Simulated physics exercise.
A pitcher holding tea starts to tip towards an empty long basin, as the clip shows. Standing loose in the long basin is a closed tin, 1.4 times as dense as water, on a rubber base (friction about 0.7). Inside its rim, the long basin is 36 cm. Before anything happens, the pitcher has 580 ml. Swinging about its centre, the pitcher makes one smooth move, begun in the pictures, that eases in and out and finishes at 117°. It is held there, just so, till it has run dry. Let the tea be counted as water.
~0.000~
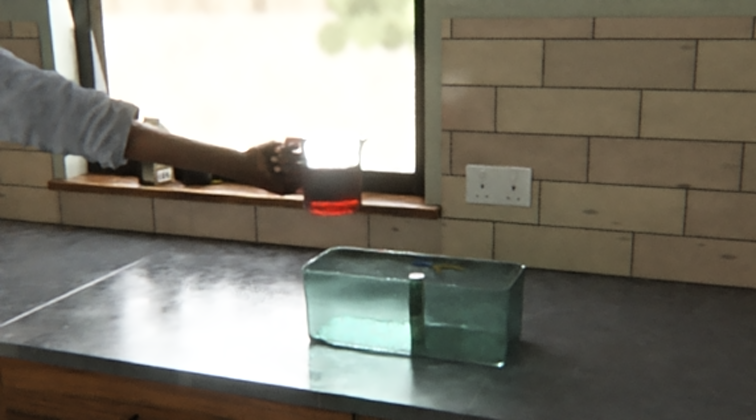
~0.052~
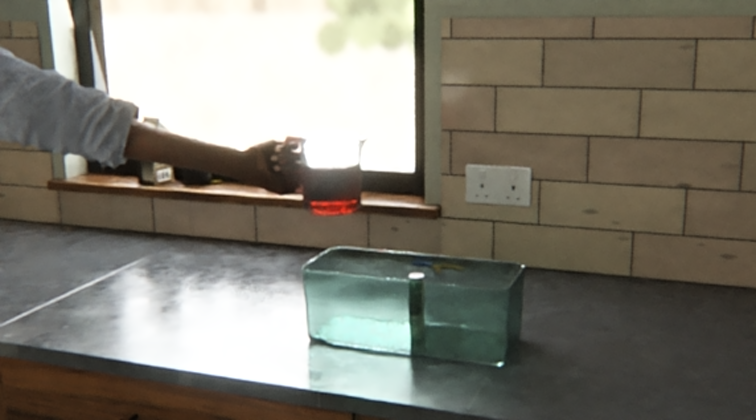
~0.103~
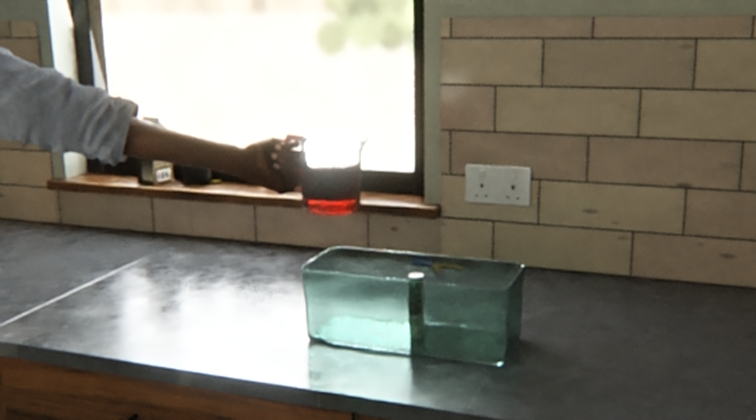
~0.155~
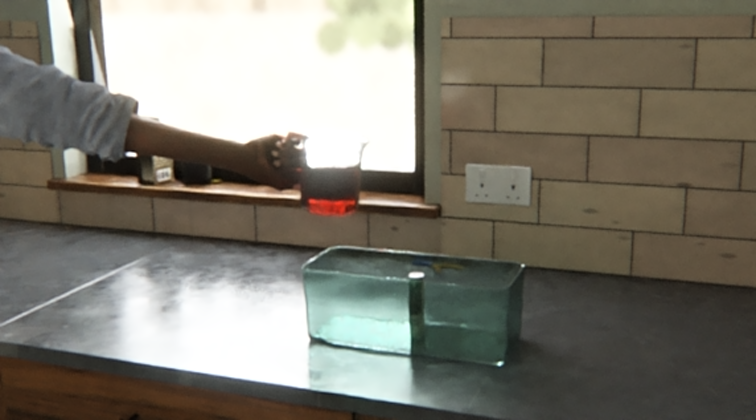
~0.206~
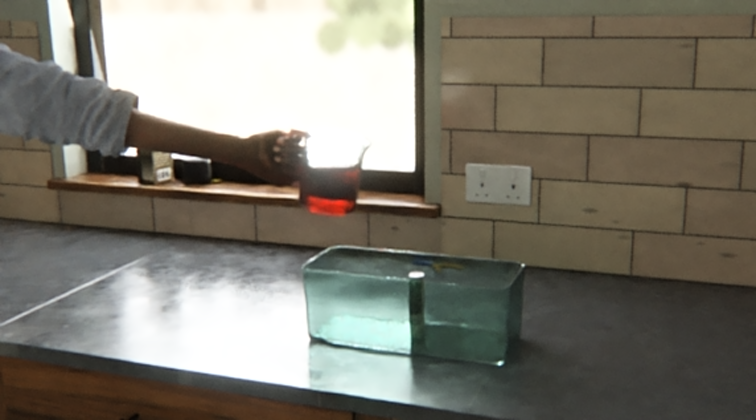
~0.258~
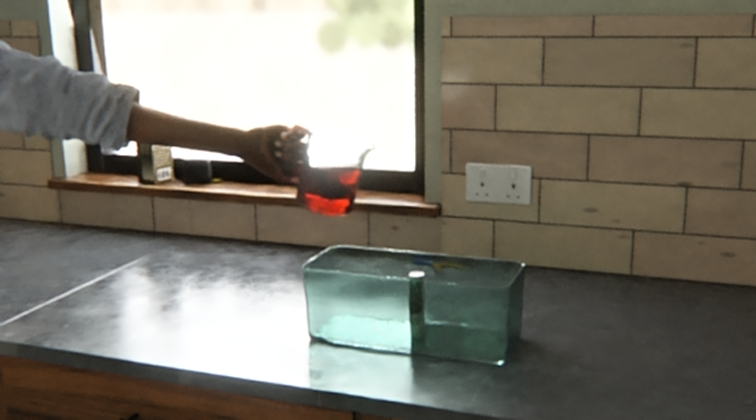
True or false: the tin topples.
True.
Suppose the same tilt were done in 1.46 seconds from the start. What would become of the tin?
Result: Tin tipped over.
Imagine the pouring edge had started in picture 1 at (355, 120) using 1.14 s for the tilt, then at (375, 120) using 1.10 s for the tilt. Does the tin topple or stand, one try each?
In the first try it comes down; in the second it comes down.
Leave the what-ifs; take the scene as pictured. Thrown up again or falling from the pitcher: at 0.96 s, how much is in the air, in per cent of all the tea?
Estimate: Around 22 per cent.
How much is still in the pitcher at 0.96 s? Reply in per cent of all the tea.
What remains is about 24 percent of it all.
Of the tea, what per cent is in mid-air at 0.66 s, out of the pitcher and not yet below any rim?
I'd put it at about 10 percent.
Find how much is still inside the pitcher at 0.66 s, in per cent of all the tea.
Around 90 percent.
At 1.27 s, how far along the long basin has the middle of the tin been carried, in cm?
Centre to centre, close to 9 cm.
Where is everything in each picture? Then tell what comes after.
In the first frame, it leans 0°; its right rim is at (367, 138); the tea meets the walls at (308, 162) and (359, 166); the long basin's rim runs from (318, 259) to (517, 278); the tin's top is at (417, 279).
In the second frame, it leans 1°; its right rim is at (367, 138); the tea meets the walls at (307, 162) and (358, 166).
In the third frame, it leans 2°; its right rim is at (368, 139); the tea meets the walls at (307, 162) and (359, 165).
In the fourth frame, it leans 6°; its right rim is at (370, 141); the tea meets the walls at (308, 162) and (359, 165).
In the fifth frame, it leans 10°; its right rim is at (372, 144); the tea meets the walls at (308, 163) and (360, 165).
In the sixth frame, it leans 15°; its right rim is at (375, 148); the tea meets the walls at (308, 162) and (361, 164).
By 0.66 s the tilt is 76° and 90 per cent is still to pour; the tin stands where it began.
By 0.96 s the tilt is 112° and 24 per cent is still to pour; the tin leans 28°.
By 1.27 s the tilt is 117° and 0 per cent is still to pour; the tin lies on its side.
By 1.61 s the tilt is 117° and 0 per cent is still to pour; the tin lies on its side.
At rest the tin lies on its side.
